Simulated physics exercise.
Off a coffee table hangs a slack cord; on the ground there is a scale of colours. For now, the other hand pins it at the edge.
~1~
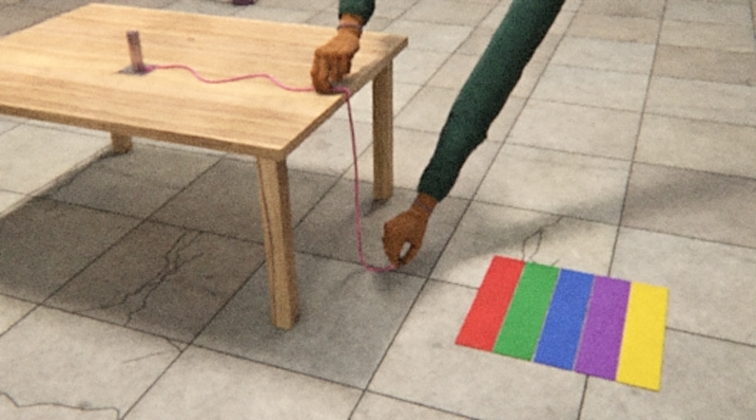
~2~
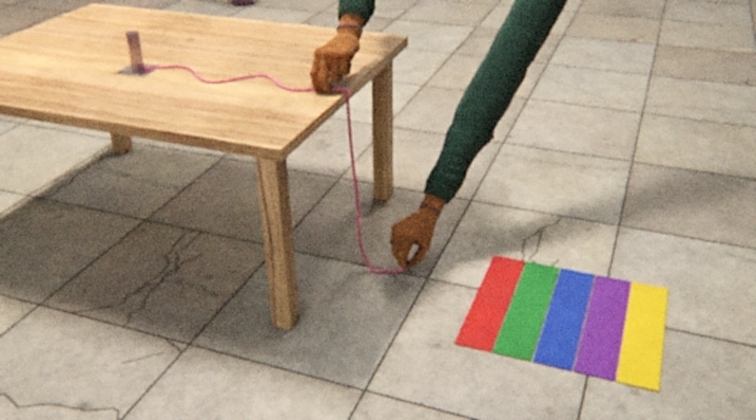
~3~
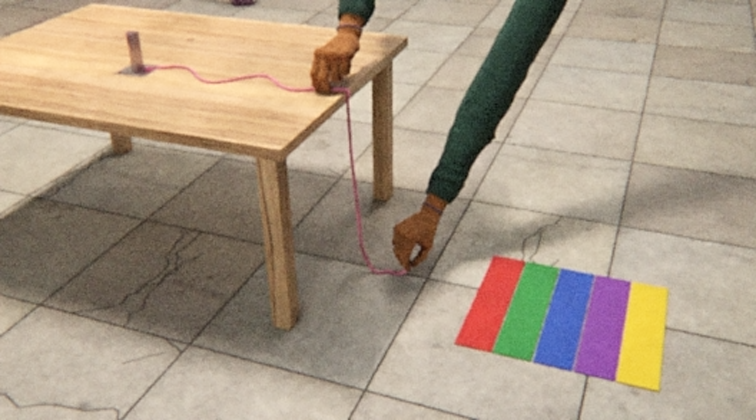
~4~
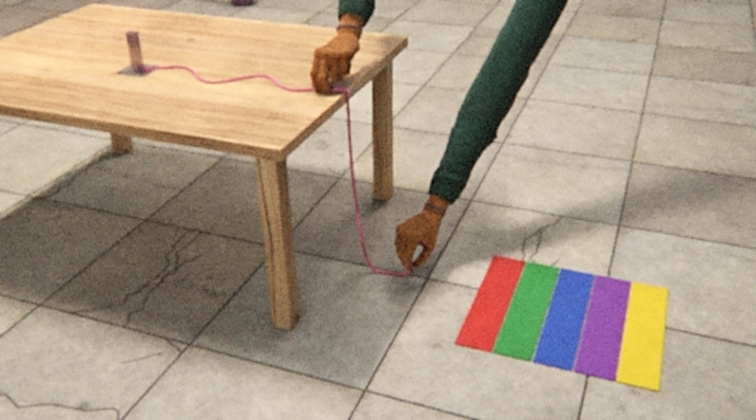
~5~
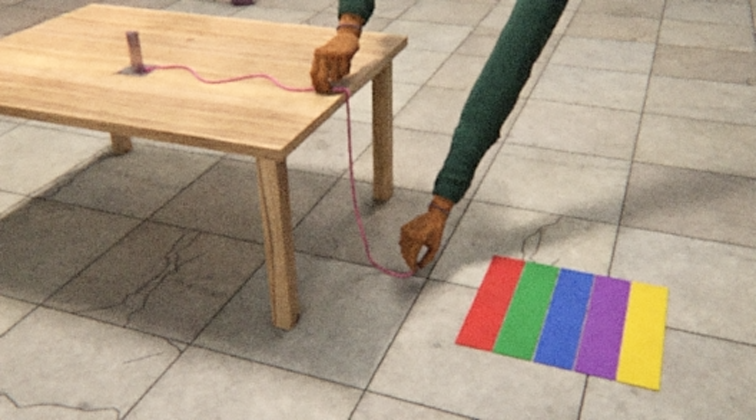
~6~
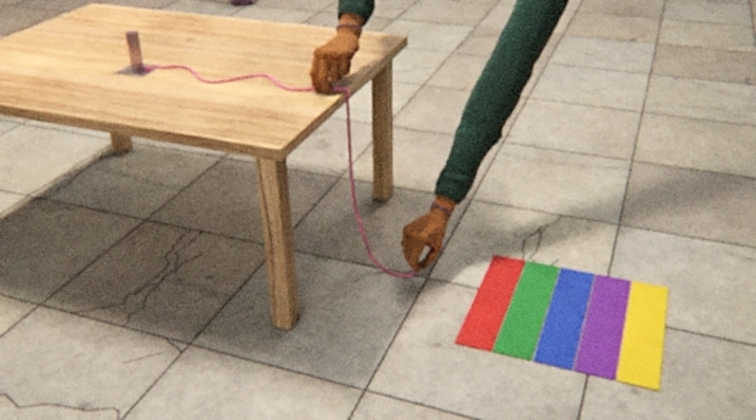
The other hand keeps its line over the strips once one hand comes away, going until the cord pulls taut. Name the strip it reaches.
The blue strip.
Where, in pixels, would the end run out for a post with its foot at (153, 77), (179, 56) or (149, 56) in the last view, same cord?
Going by the last picture, roughly (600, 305), (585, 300) and (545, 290).
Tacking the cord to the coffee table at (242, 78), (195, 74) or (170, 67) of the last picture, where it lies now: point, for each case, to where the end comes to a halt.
The pixel places are (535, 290), (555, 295) and (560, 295), one per try.
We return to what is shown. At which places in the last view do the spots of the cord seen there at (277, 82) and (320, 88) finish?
Final spots: (307, 87), then (357, 106).
Early on, end near (496, 282); over red.
Midway, end near (541, 292); over green.
At the end of the slack, end near (569, 297); over blue. The end stops over the blue strip.
